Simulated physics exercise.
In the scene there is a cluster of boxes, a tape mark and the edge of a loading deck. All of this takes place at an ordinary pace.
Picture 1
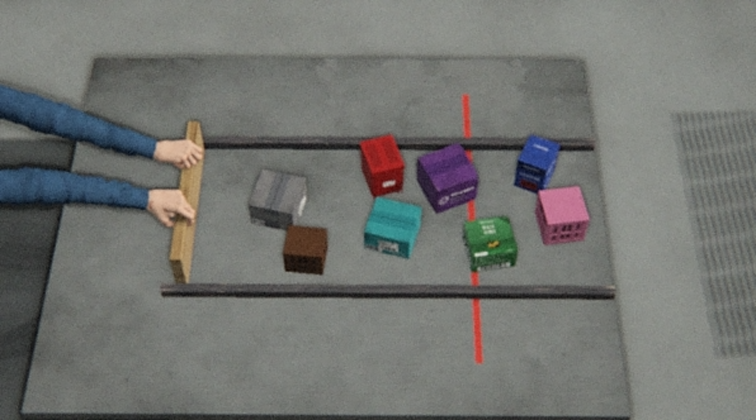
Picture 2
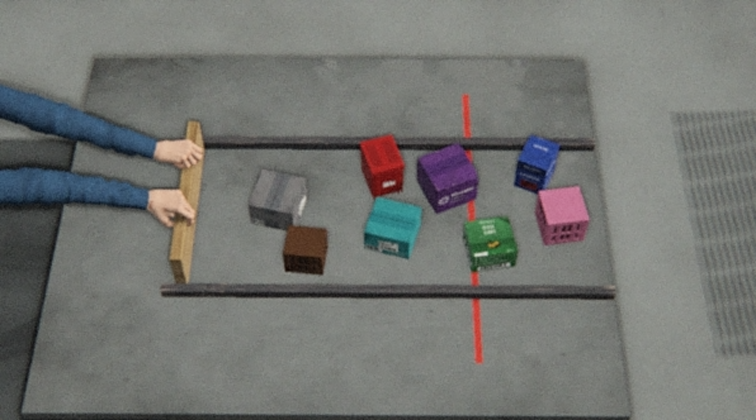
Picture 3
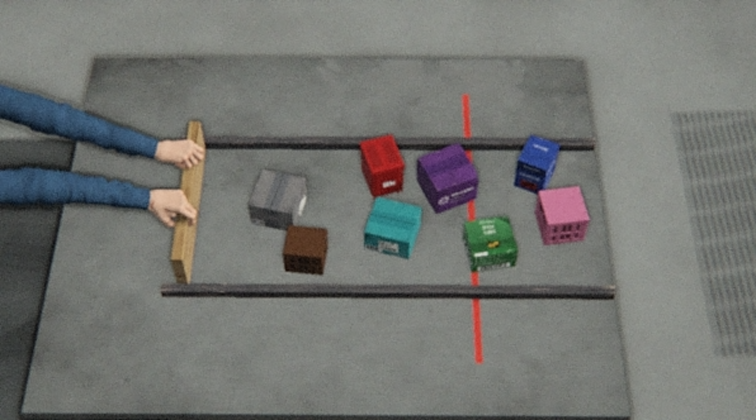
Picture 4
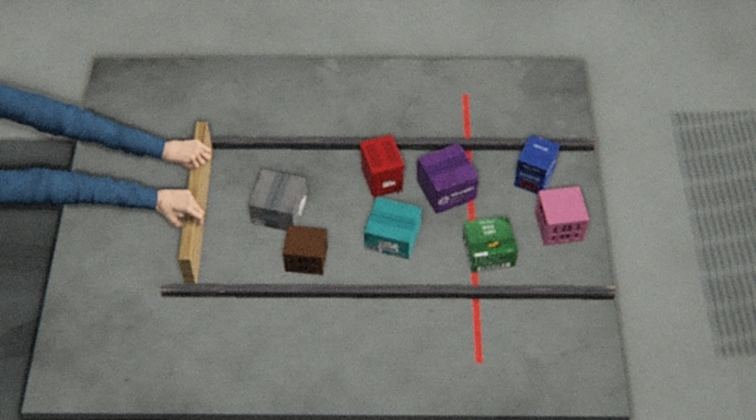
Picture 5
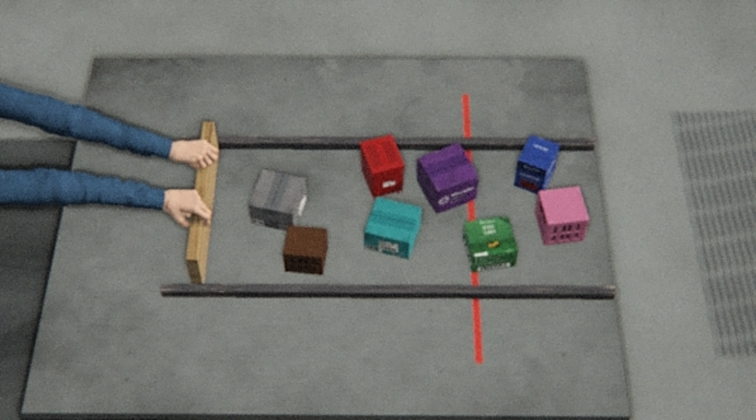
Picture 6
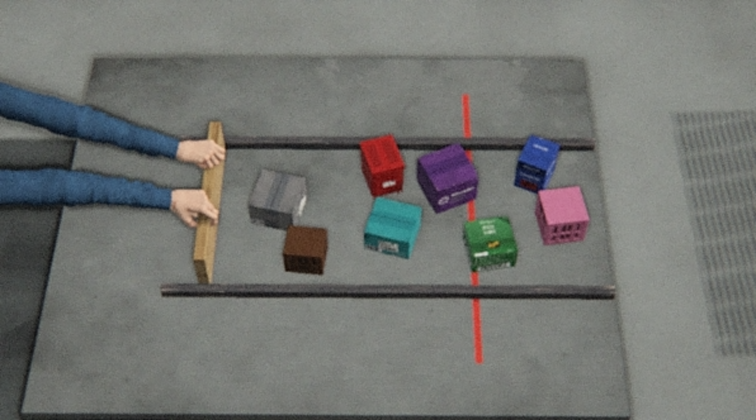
A wooden plank, held upright by two hands in blue sleeves, stays still at first, then slides slightly right between two dark rails toward a scattered group of colourful boxes, which remain motionless around a red line.
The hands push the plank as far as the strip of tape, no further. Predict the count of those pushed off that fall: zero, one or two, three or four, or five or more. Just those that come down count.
The ones that plunge will number none.
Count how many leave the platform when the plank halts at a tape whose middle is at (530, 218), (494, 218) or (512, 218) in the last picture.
Respectively, 3, 1 and 3.
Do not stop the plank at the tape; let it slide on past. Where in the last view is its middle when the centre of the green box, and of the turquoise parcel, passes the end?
Approx. (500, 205) / approx. (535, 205) for the other.
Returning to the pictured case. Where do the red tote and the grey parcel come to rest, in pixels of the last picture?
The red tote at (490, 151), the grey parcel at (494, 199).
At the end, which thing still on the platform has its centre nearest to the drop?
The pink crate winds up nearest.
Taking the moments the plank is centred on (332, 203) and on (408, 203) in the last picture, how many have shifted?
At the first spot 4, then 6.
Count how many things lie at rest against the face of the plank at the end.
At rest, 3 are in contact.
Early on, none off yet; pink crate at rest near (561, 216); blue box at rest near (536, 166); green box at rest near (490, 244).
Finally, the number that fall off is zero.
